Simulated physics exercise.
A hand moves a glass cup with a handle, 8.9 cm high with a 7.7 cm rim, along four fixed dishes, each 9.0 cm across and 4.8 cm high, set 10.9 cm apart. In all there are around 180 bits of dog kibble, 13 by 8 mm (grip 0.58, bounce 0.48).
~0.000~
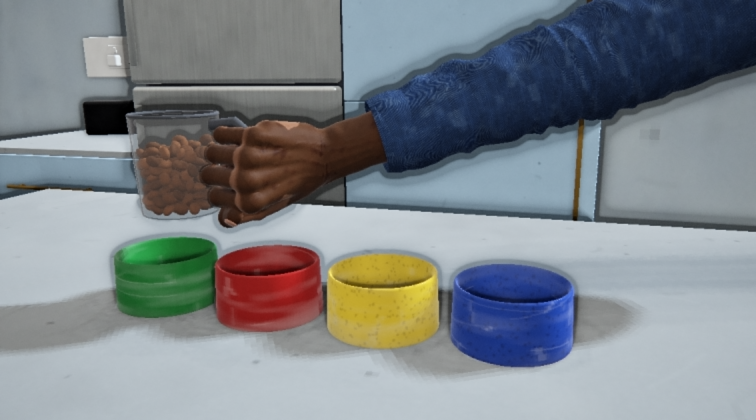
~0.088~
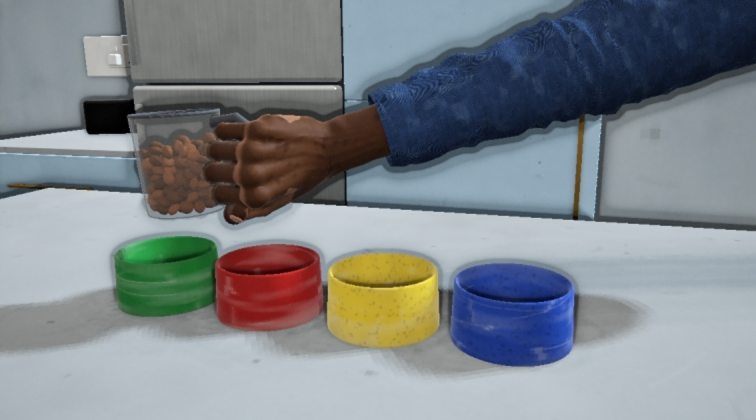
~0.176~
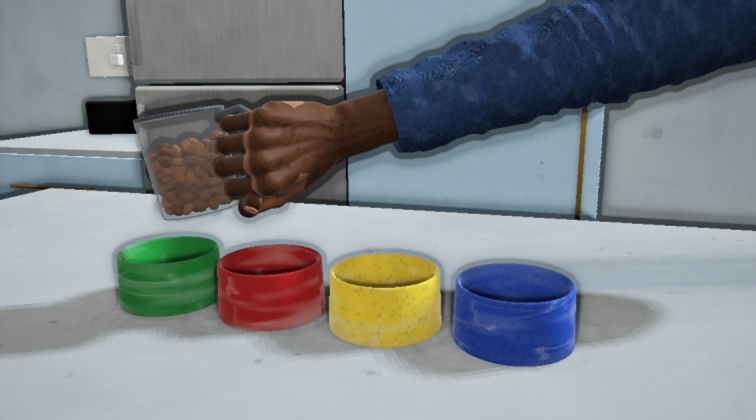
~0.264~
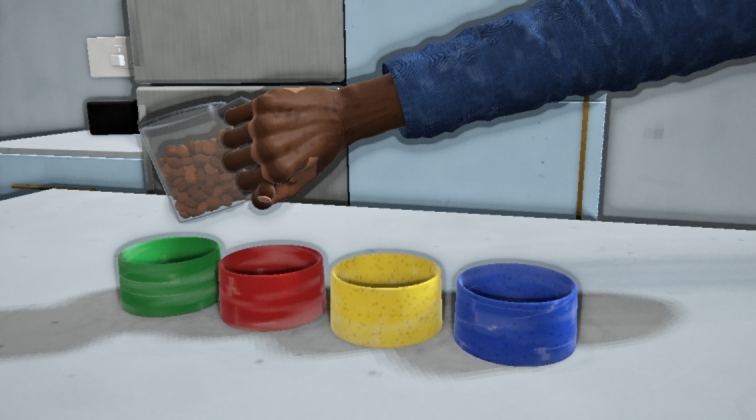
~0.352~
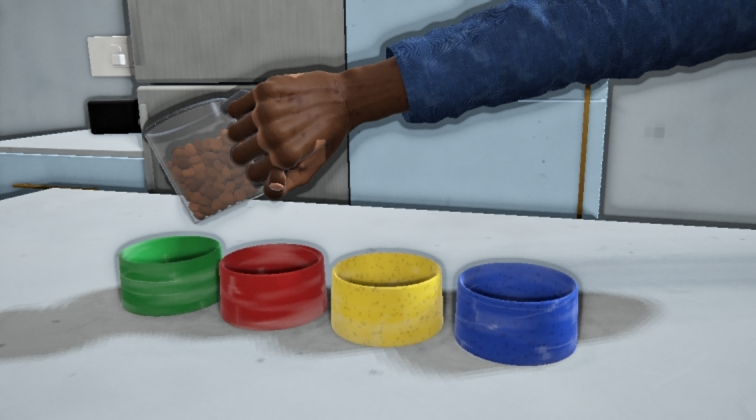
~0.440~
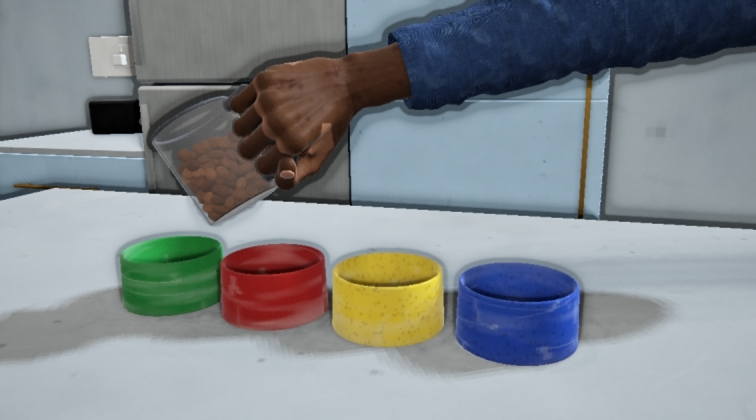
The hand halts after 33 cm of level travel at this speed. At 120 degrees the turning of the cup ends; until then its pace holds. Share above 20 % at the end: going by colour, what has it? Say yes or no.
Red: Yes, blue: No, green: No, yellow: No, counter: No.
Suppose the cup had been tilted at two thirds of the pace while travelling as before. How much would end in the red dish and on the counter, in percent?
The red dish would get 10 and the counter 20.
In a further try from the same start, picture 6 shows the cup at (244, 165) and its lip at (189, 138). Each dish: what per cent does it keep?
Dish by dish: Red 0 percent, blue 40 percent, green 0 percent, yellow 30 percent.
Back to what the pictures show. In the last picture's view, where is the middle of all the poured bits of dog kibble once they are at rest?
Near (281, 287).
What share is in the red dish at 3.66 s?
Roughly 90 %.
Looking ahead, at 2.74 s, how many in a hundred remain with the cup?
Around 0 per cent of the load.
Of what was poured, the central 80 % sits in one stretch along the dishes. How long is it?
6 cm, roughly.
Then, at 1.82 s, tilt 120 degrees; cup holds 5 %, red 90 %.
After 2.74 s, tilt 120 degrees; cup holds 0 %, red 90 %.
After 3.66 s, tilt 120 degrees; cup holds 0 %, red 90 %.
In the end, at 4.0 s, red 90 %, blue 0 %, green 0 %, yellow 0 %, counter 10 %.
